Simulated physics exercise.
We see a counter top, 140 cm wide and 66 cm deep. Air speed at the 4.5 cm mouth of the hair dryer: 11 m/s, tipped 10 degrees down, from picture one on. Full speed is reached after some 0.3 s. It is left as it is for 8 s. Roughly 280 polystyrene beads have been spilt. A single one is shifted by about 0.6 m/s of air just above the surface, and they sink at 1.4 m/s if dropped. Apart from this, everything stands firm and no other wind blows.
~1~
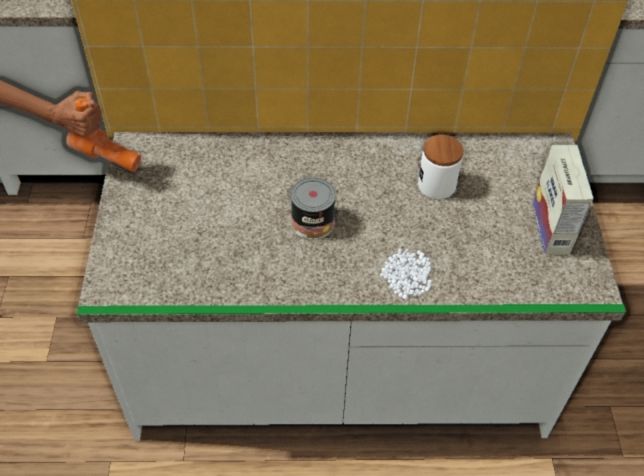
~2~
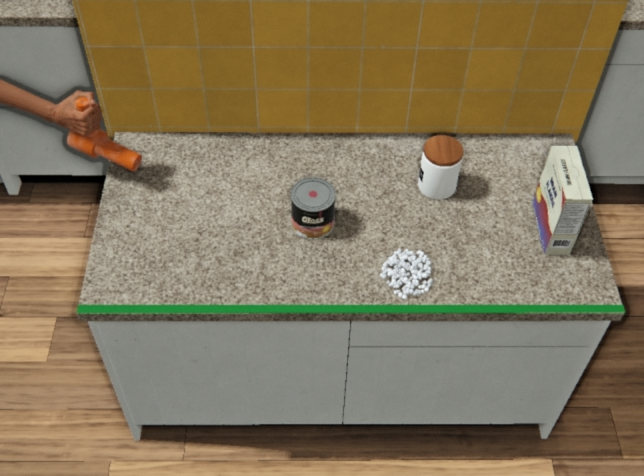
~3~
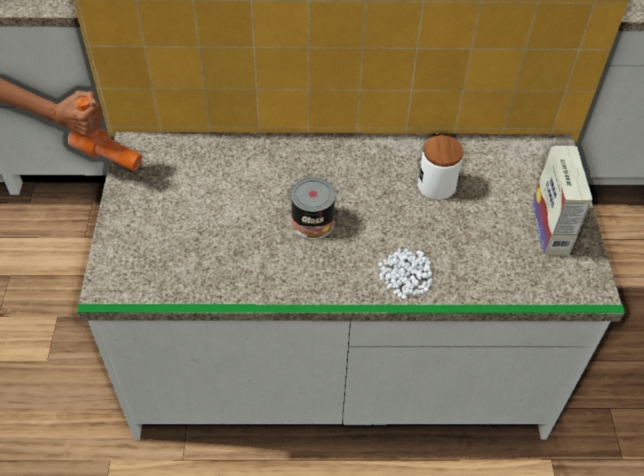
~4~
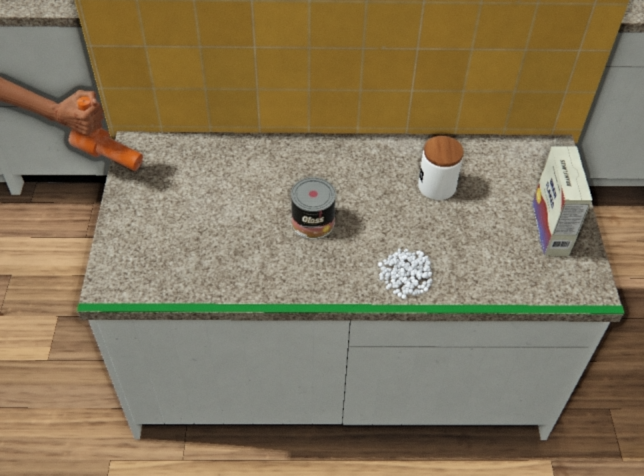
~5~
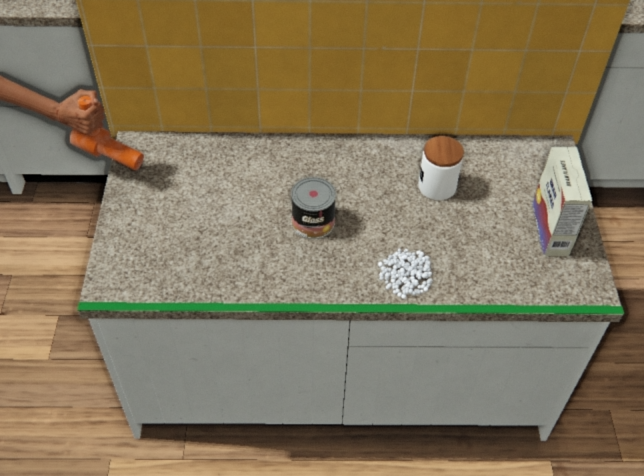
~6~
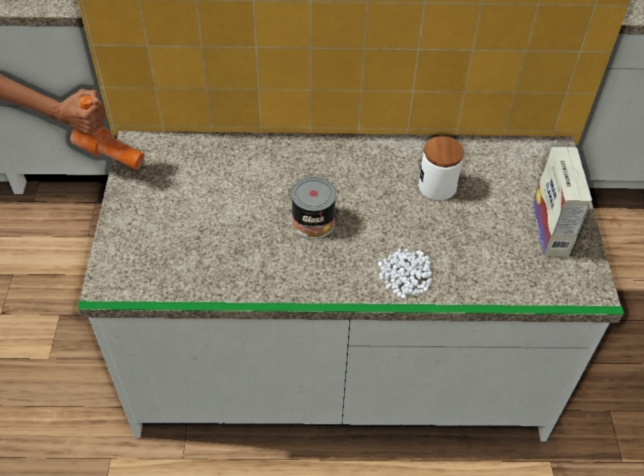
A hand holding an orange hair dryer over a speckled counter top with a tin, jar, box and white beads, all staying still.
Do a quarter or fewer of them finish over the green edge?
No, more than a quarter do.
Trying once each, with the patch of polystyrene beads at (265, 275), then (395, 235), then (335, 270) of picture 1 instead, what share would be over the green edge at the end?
Going through the three spots in order, you'd get 100 percent, 30 percent and 100 percent.
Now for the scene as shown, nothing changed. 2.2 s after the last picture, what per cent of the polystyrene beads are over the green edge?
I'd put it at about 80 percent.
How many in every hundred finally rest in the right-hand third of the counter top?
I'd estimate around 0 per cent.
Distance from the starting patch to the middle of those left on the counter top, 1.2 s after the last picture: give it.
Roughly 5 cm.
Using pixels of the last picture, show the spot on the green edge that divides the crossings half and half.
Roughly at pixel (496, 313).
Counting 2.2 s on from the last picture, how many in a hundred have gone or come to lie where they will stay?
80 %.
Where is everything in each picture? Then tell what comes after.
The middle of the polystyrene beads is near (409, 275), none has stirred yet and the mouth of the hair dryer is at (137, 163), in the first picture.
The middle of the polystyrene beads is near (408, 270), none has stirred yet and the green edge is centred on (353, 313), in the second picture.
The middle of the polystyrene beads is near (408, 274), none has stirred yet, the top of a tin is at (313, 194) and the top of a jar is at (444, 149), in the third picture.
The middle of the polystyrene beads is near (408, 274) and none has stirred yet, in the fourth picture.
The middle of the polystyrene beads is near (408, 274) and none has stirred yet, in the fifth picture.
The middle of the polystyrene beads is near (408, 273) and none has stirred yet, in the sixth picture.
Then, 1.2 s after the last picture, 59 % are on the move or not yet settled, 53 % are over the green edge; the middle of those still in play is near (426, 274).
Then, 2.2 s after the last picture, 19 % are on the move or not yet settled, 84 % are over the green edge.
Then, 4.1 s after the last picture, 2 % are on the move or not yet settled, 91 % are over the green edge.
Then, 7.7 s after the last picture, at the end, 92 % are over the green edge.
